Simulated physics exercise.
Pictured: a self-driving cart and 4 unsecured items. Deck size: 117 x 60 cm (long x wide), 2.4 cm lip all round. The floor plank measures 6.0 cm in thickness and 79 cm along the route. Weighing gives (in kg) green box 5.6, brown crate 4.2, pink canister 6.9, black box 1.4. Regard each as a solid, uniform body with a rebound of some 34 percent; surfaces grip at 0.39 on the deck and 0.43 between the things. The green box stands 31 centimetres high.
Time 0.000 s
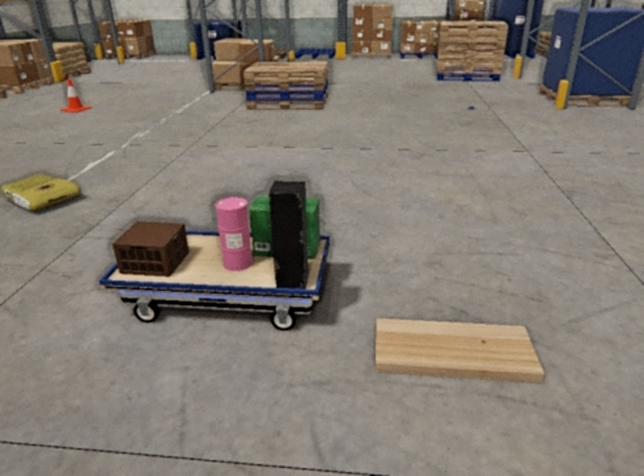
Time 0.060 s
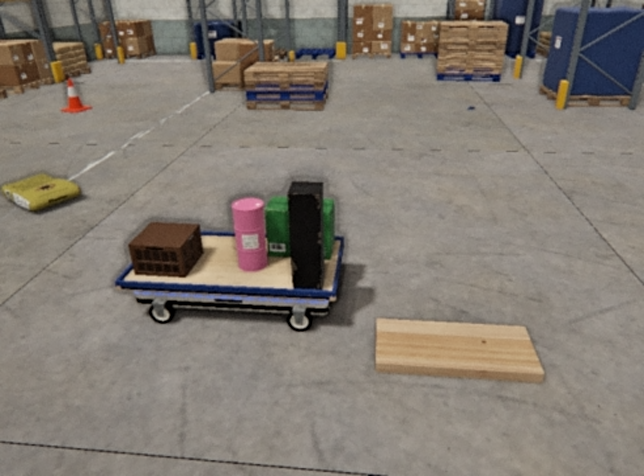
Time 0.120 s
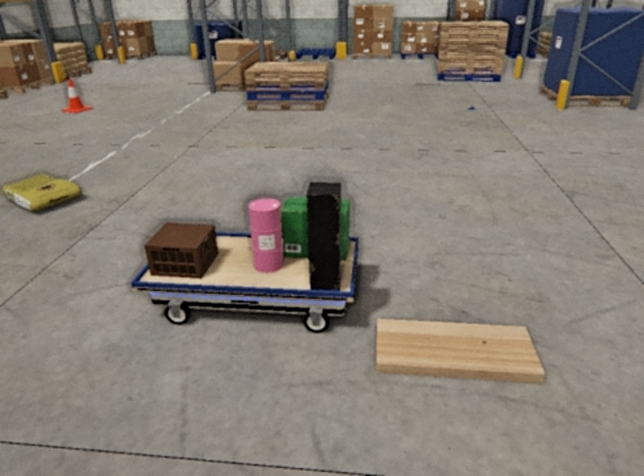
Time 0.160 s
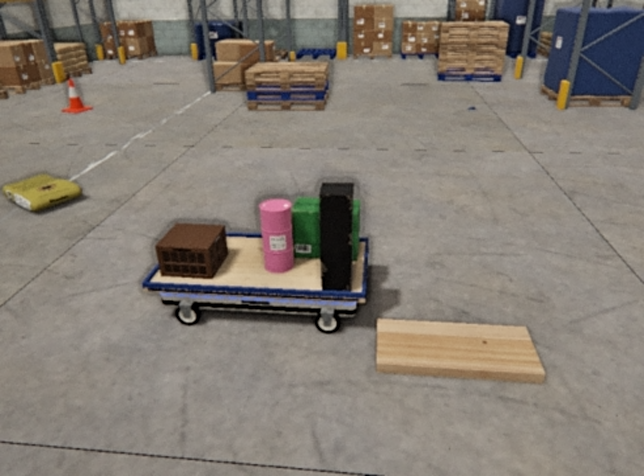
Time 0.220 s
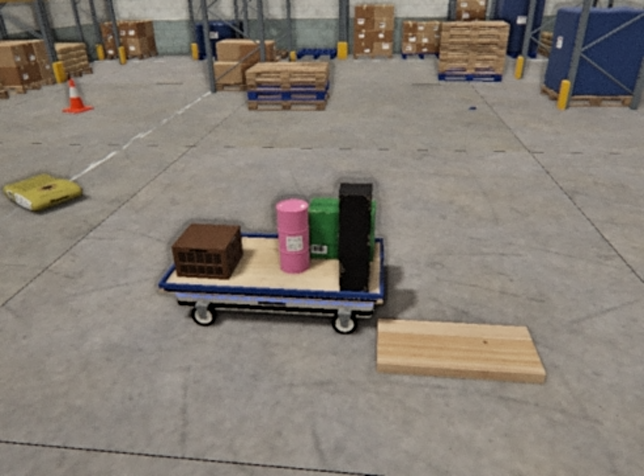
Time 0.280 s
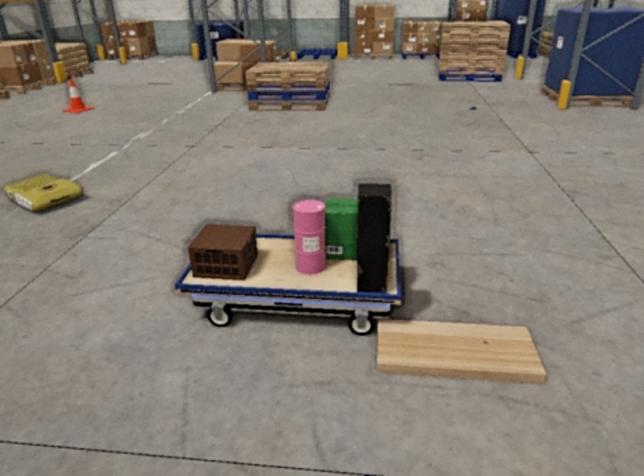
A flat cart carrying a brown crate, pink canister, green box and tall black box rolling right across a warehouse floor up to a wooden plank.
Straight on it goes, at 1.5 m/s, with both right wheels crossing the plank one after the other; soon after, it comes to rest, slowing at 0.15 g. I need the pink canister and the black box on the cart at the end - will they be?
The pink canister will be; the black box will be.
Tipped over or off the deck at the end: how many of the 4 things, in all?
My answer is 2.
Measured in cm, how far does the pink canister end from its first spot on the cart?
The shift is close to 34 cm.
By 0.58 s, cart 87 cm along; black box tilted 23° near (446, 209); pink canister tilted 19° near (382, 228); green box tilted 4°.
By 0.88 s, cart 132 cm along; black box tilted 46° near (512, 219); pink canister tilted 48° near (452, 224); green box 6 cm from its spot.
By 1.18 s, cart 177 cm along; pink canister on its side near (513, 235); black box tilted 56° near (585, 235); brown crate 5 cm from its spot.
By 1.68 s, cart 251 cm along; pink canister on its side; black box on its side; brown crate 7 cm from its spot.
When it is over (4.0 s), lying over on the cart, pink canister and black box; the other 2 within 10 cm of the start.
